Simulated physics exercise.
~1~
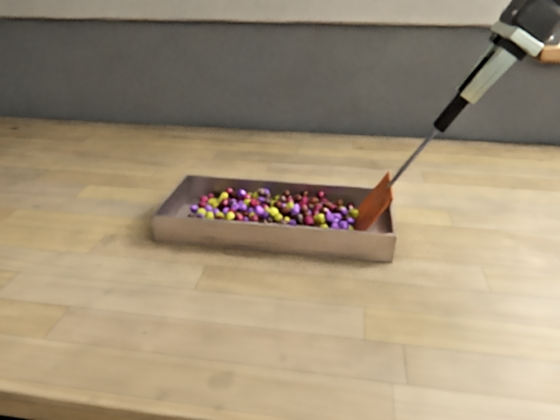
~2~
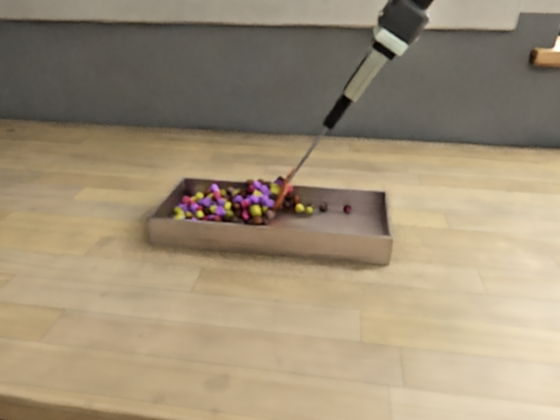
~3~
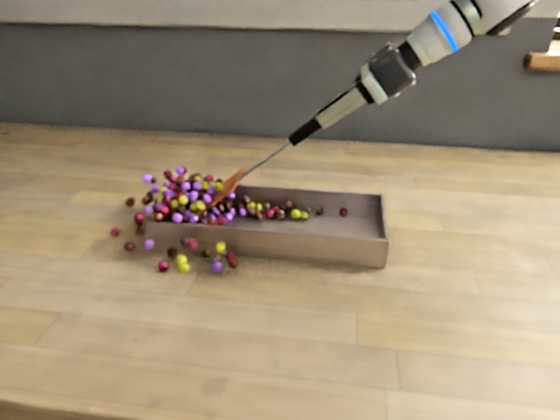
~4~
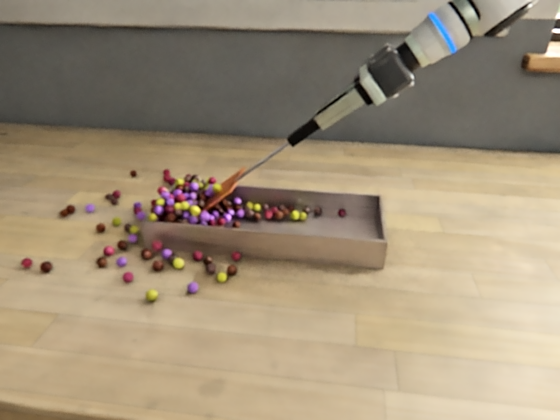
A robot arm holding an orange spatula pushed a heap of small colourful round sweets leftward along a shallow tray until they piled up and some spilled over the edges, ending up scattered on the wooden table while most stayed in the tray.
